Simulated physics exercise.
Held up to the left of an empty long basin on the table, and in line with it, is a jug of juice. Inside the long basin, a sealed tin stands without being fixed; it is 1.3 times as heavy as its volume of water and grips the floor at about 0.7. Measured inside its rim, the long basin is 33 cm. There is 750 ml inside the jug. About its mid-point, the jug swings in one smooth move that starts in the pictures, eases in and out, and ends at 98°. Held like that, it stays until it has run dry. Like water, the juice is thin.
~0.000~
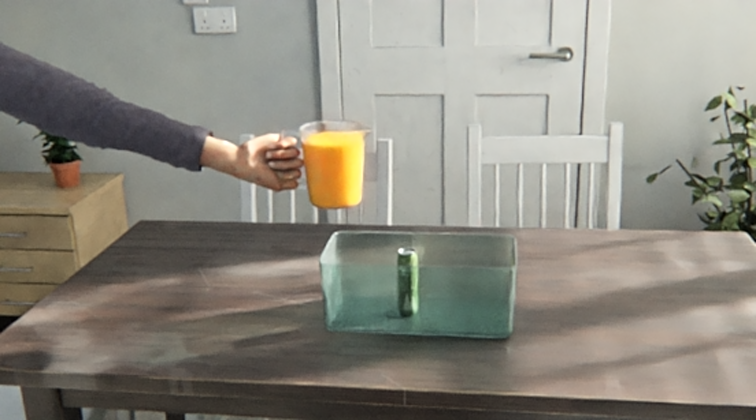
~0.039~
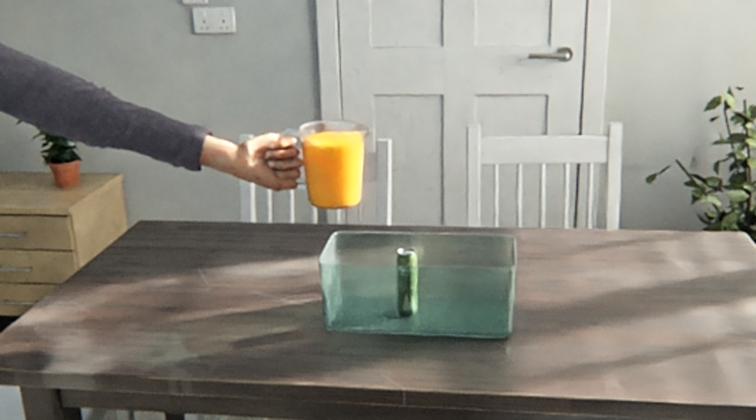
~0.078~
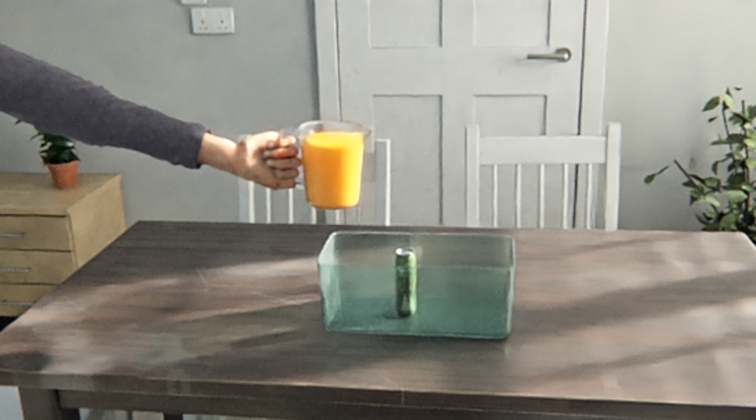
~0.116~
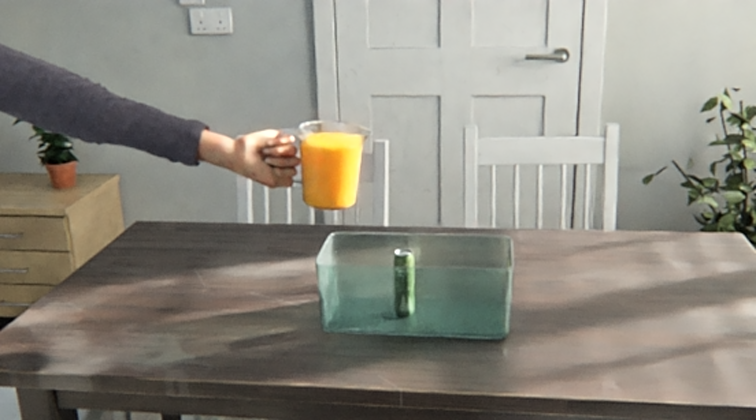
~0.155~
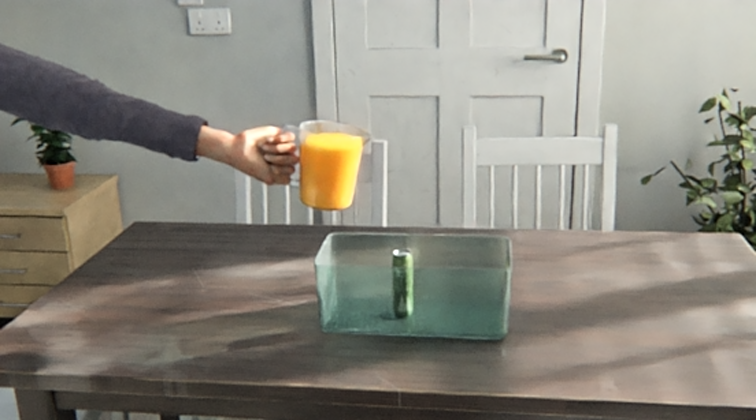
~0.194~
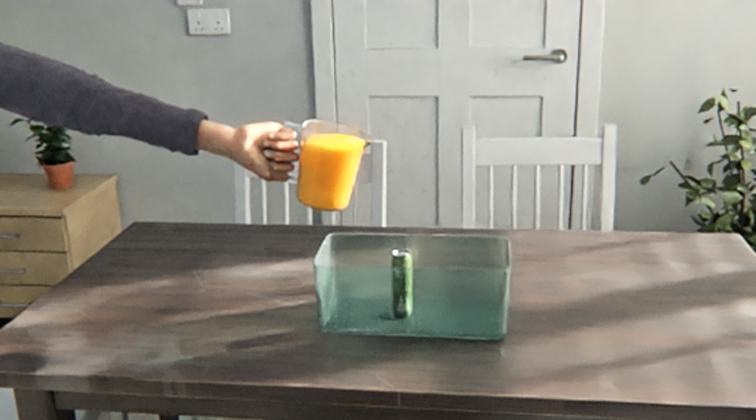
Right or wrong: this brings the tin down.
Wrong, the tin stays up.
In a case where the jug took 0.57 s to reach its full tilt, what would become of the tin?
Result: Tin still standing.
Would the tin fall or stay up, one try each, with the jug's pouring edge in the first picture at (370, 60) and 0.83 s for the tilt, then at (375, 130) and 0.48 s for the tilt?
Try 1: Still standing; try 2: Still standing.
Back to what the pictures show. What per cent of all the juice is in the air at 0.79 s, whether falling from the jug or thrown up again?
In-air share: About 22 %.
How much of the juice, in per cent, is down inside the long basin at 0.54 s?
Around 3%.
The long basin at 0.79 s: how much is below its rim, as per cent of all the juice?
46 %, more or less.
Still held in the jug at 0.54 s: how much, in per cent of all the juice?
About 80 per cent.
By 0.54 s the tilt is 71° and 80 per cent is still to pour; the tin stands where it began.
By 0.79 s the tilt is 97° and 33 per cent is still to pour; the tin stands where it began.
By 1.05 s the tilt is 98° and 6 per cent is still to pour; the tin stands where it began.
By 1.33 s the tilt is 98° and 1 per cent is still to pour; the tin stands where it began.
At rest the tin stands where it began.
